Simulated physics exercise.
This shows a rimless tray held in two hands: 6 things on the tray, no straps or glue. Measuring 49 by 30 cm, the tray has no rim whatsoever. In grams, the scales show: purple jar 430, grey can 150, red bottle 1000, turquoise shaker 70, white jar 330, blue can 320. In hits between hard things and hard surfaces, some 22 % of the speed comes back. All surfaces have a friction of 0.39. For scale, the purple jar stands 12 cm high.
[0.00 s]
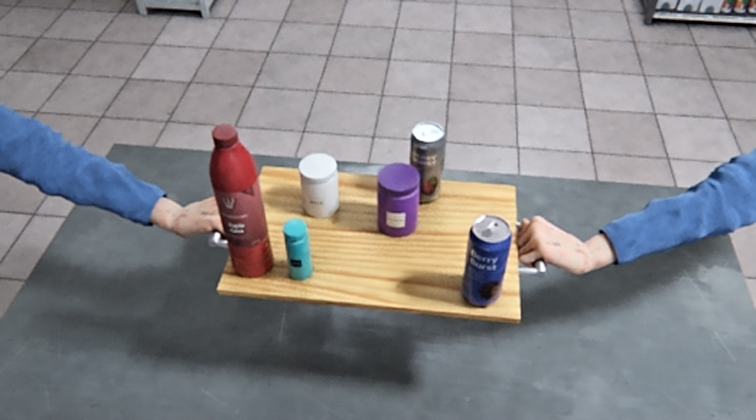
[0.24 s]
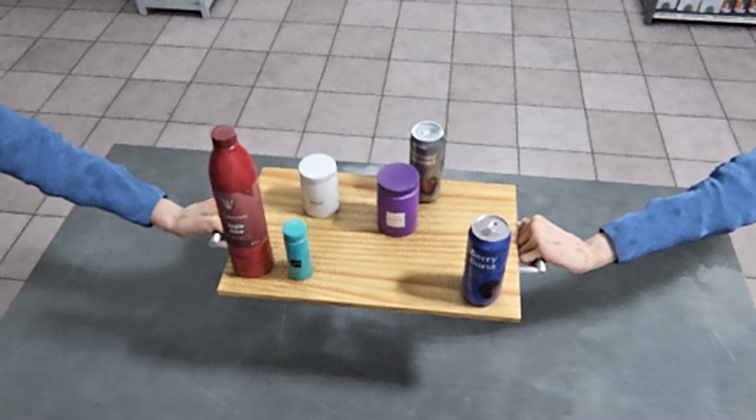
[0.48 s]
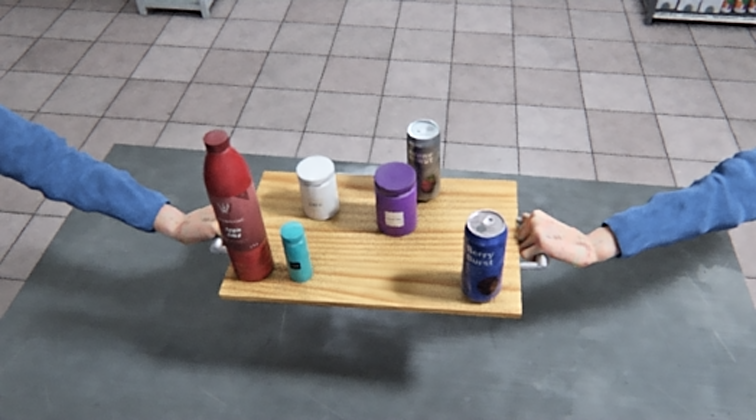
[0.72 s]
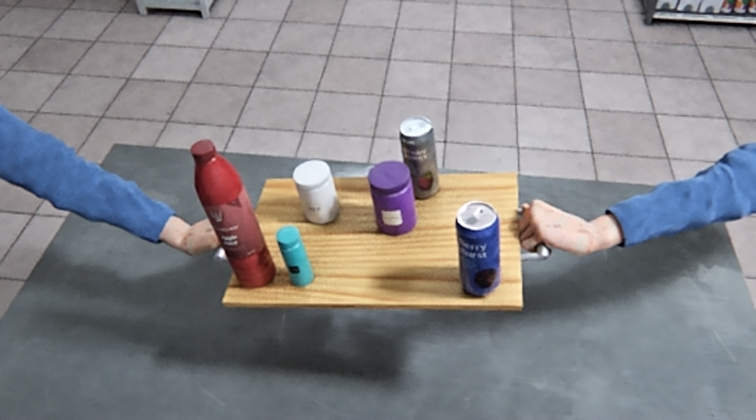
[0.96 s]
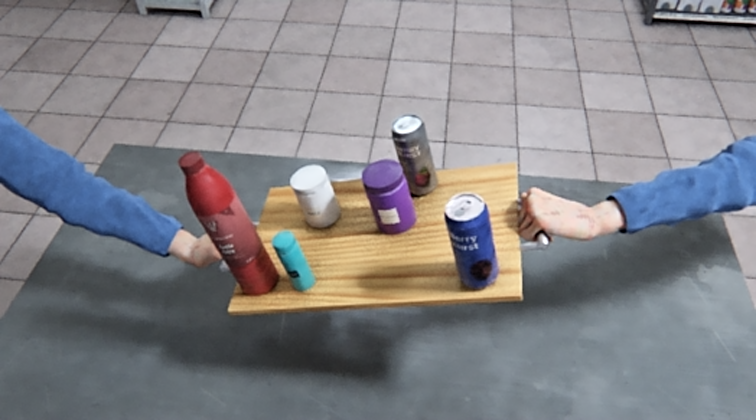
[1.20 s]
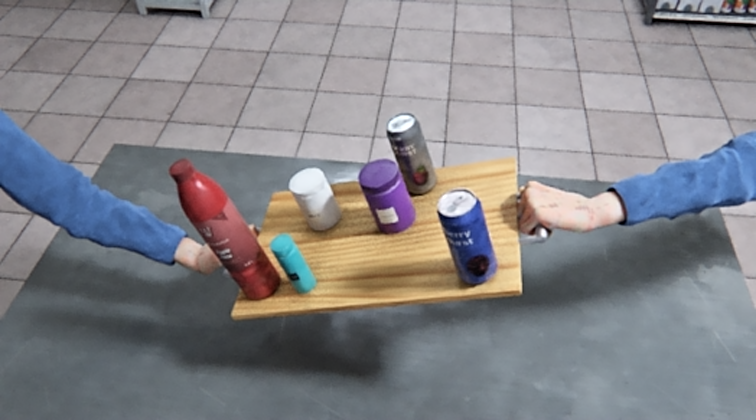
A wooden tray held level by two hands above a grey table tilts steadily down on the left as the left hand lowers, and the red bottle, cans, jars and small turquoise shaker on it lean left with it.
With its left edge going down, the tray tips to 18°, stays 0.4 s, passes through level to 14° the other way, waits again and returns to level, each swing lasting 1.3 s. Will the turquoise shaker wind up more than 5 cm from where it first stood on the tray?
It does not really move.
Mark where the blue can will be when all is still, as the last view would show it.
I'd put it at around (486, 263).
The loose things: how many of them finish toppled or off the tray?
The count comes out at 1.
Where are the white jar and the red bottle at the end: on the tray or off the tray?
Result: White jar remains in bounds, red bottle goes out of bounds.
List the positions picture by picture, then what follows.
Tray level; turquoise shaker (298, 250); purple jar (398, 201), in the first frame.
Tray level; red bottle (240, 204); white jar (320, 186), in the second frame.
Tray at 3°, left edge down; blue can (483, 259); purple jar (396, 200), in the third frame.
Tray at 8°, left edge down; grey can (420, 160); red bottle (232, 216), in the fourth frame.
Tray at 14°, left edge down; white jar (316, 197); blue can (472, 243), in the fifth frame.
Tray at 17°, left edge down; turquoise shaker (293, 264); purple jar (387, 197), in the sixth frame.
After 1.60 s, tray at 18°, left edge down; red bottle now off the tray.
After 2.20 s, tray at 12°, left edge down.
After 2.60 s, tray at 5°, right edge down.
After 4.00 s, tray at 10°, right edge down.
At rest (5.2 s), off the tray, red bottle; the other 5 in place, give or take 5 cm. Seen from the same camera at the end, turquoise shaker near (298, 250).
